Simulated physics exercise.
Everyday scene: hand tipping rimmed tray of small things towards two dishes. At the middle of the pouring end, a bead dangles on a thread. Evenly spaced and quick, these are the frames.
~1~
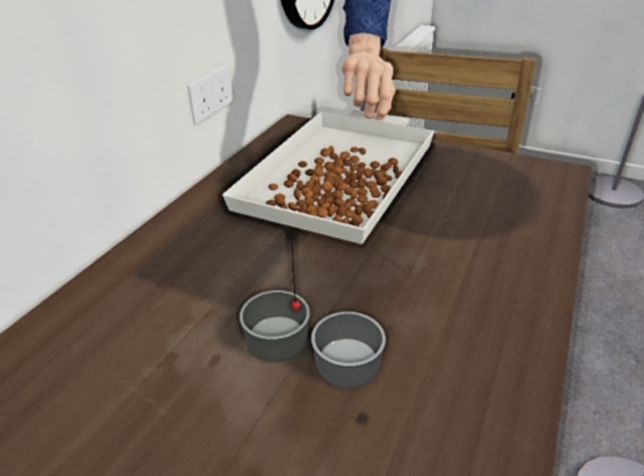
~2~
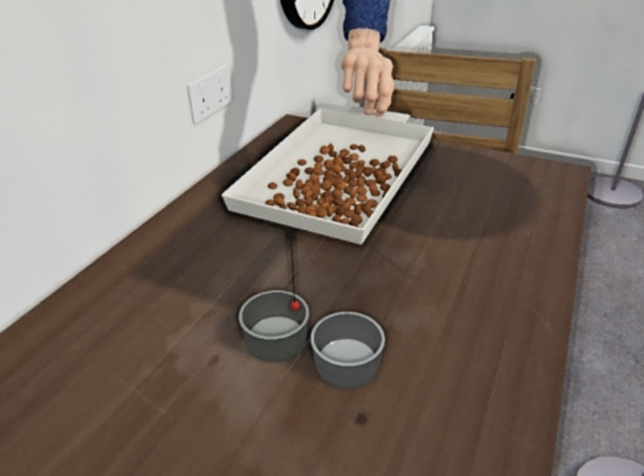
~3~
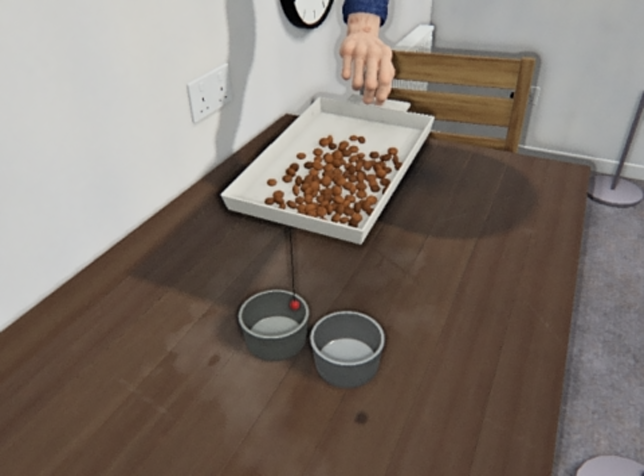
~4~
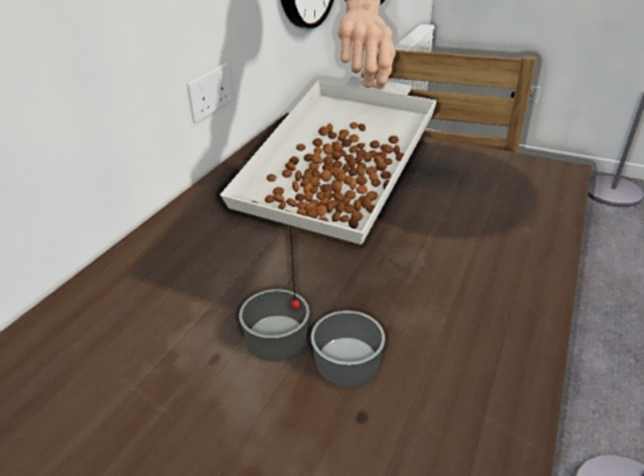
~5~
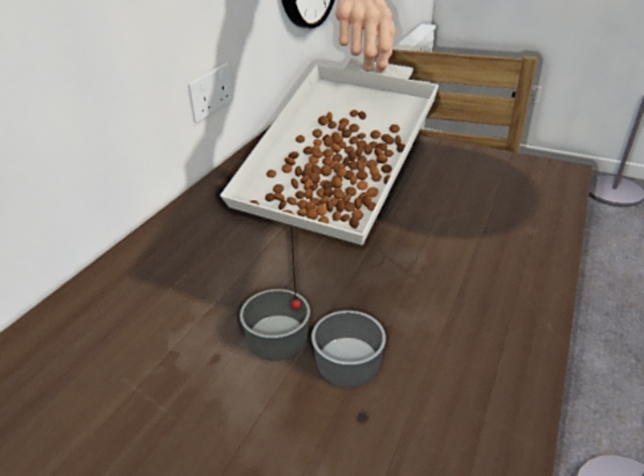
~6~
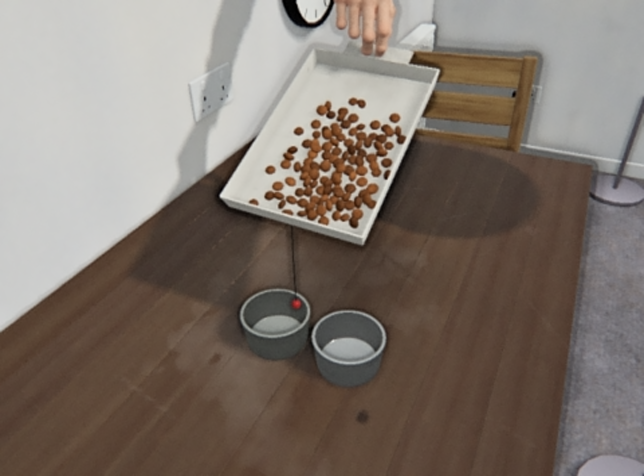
In the video, a hand holds the far end of a white rimmed tray of small brown pieces above two grey dishes on a wooden table, then raises that end, steepening the tray's tilt while a red bead hangs beneath.
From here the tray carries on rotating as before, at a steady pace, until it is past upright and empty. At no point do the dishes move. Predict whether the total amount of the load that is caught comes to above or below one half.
The total caught comes to below one half.
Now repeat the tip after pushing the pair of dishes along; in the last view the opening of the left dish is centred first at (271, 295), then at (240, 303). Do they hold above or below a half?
Try 1: Not up to half; try 2: Not up to half.
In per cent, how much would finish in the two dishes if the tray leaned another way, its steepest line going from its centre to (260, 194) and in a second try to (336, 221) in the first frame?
That comes to 20 per cent the first time and 50 per cent the second.
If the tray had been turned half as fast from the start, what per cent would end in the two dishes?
Estimate: Some 20 %.
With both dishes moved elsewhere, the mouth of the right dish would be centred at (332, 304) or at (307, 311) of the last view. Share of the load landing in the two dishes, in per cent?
It comes to near 0 per cent the first time and near 0 per cent the second time.
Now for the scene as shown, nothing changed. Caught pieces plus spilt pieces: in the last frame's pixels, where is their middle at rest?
I'd say the middle ends up at about (280, 398).
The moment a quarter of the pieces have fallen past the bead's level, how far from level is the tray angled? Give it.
95°, roughly.
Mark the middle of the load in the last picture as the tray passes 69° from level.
Look close to (312, 209) in the last picture.
Soon after the last picture, tray tipped steeply; nearly all on the tray; a small part in the air.
A little later, tray tipped past a quarter turn; about a quarter on the tray; a stray few in the right dish; a stray few in the left dish; about half outside both; about a quarter in the air.
Later still, tray tipped past a quarter turn; a small part in the right dish; a stray few in the left dish; most outside both.
At rest, tray tipped past a quarter turn; a small part in the right dish; a stray few in the left dish; most outside both.
